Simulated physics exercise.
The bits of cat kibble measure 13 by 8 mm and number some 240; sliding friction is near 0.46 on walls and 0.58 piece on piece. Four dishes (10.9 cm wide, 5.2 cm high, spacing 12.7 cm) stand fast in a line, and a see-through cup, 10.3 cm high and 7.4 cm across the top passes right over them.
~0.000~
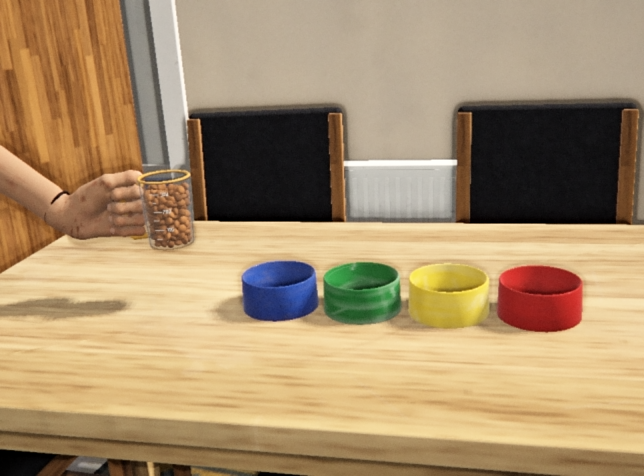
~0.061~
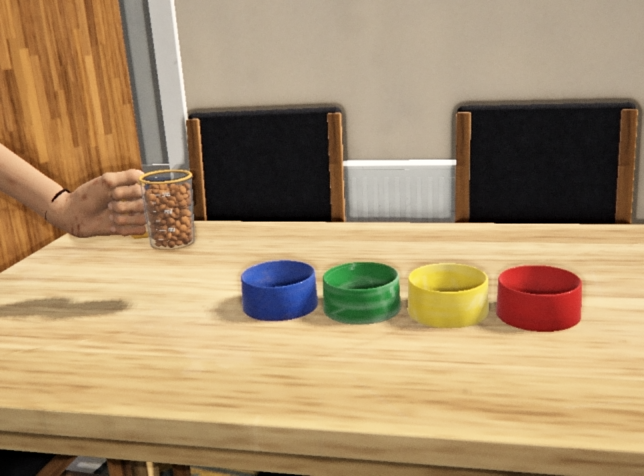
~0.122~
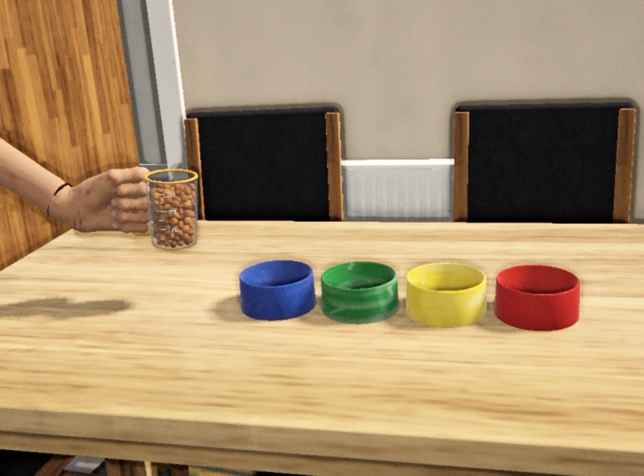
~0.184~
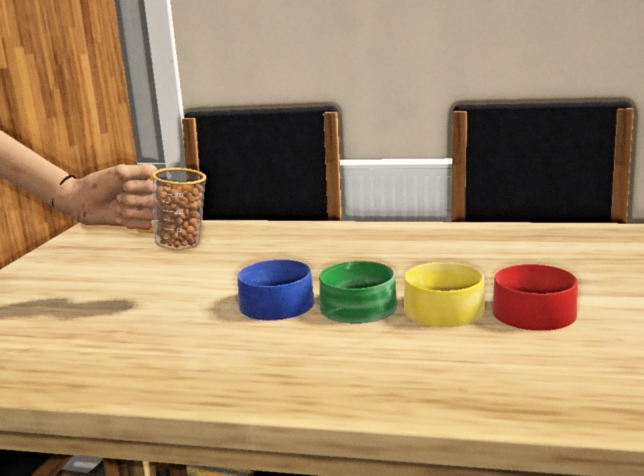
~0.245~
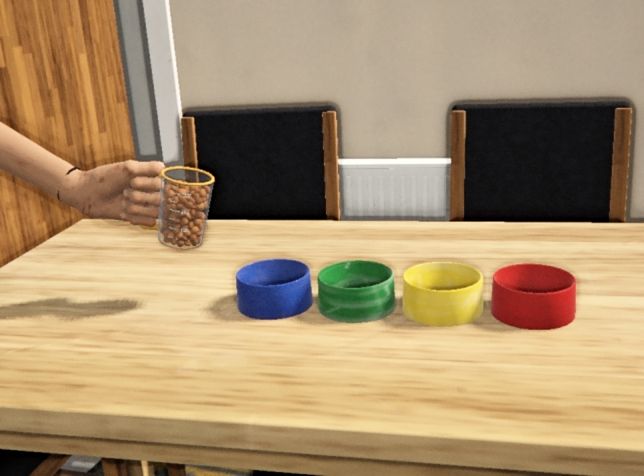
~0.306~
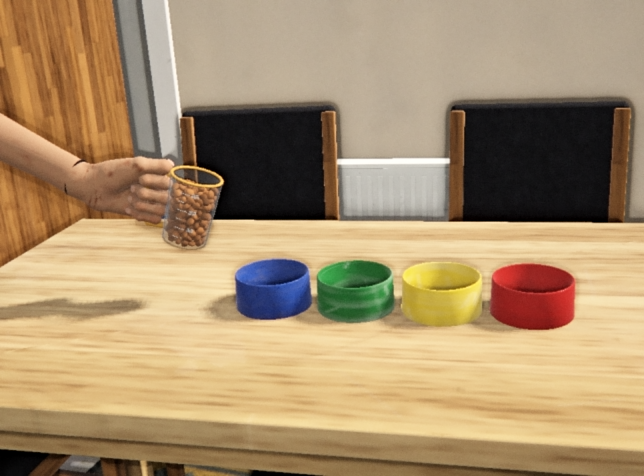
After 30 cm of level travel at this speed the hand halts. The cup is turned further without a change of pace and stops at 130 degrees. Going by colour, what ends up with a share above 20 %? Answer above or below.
Red: Below, blue: Below, green: Above, yellow: Above, counter: Above.
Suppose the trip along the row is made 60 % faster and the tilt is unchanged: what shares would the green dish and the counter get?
Then: Green 20, counter 50.
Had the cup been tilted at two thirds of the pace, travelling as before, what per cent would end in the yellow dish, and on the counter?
Then: Yellow 30, counter 50.
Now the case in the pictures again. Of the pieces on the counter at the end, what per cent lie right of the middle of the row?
Some 50 per cent.
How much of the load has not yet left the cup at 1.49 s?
Some 90 per cent of the load.
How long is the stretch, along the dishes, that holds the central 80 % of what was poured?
About 14 cm.
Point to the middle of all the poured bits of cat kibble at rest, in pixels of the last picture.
Around (399, 301).
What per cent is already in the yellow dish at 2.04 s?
About 30 per cent by then.
After 1.02 s, tilt 71 degrees; cup holds 100 %.
After 1.49 s, tilt 105 degrees; cup holds 90 %, green 5 %.
After 2.04 s, tilt 130 degrees; cup holds 0 %, green 25 %, yellow 30 %.
By 2.7 s all is still; red 0 %, blue 0 %, green 25 %, yellow 30 %, counter 45 %.
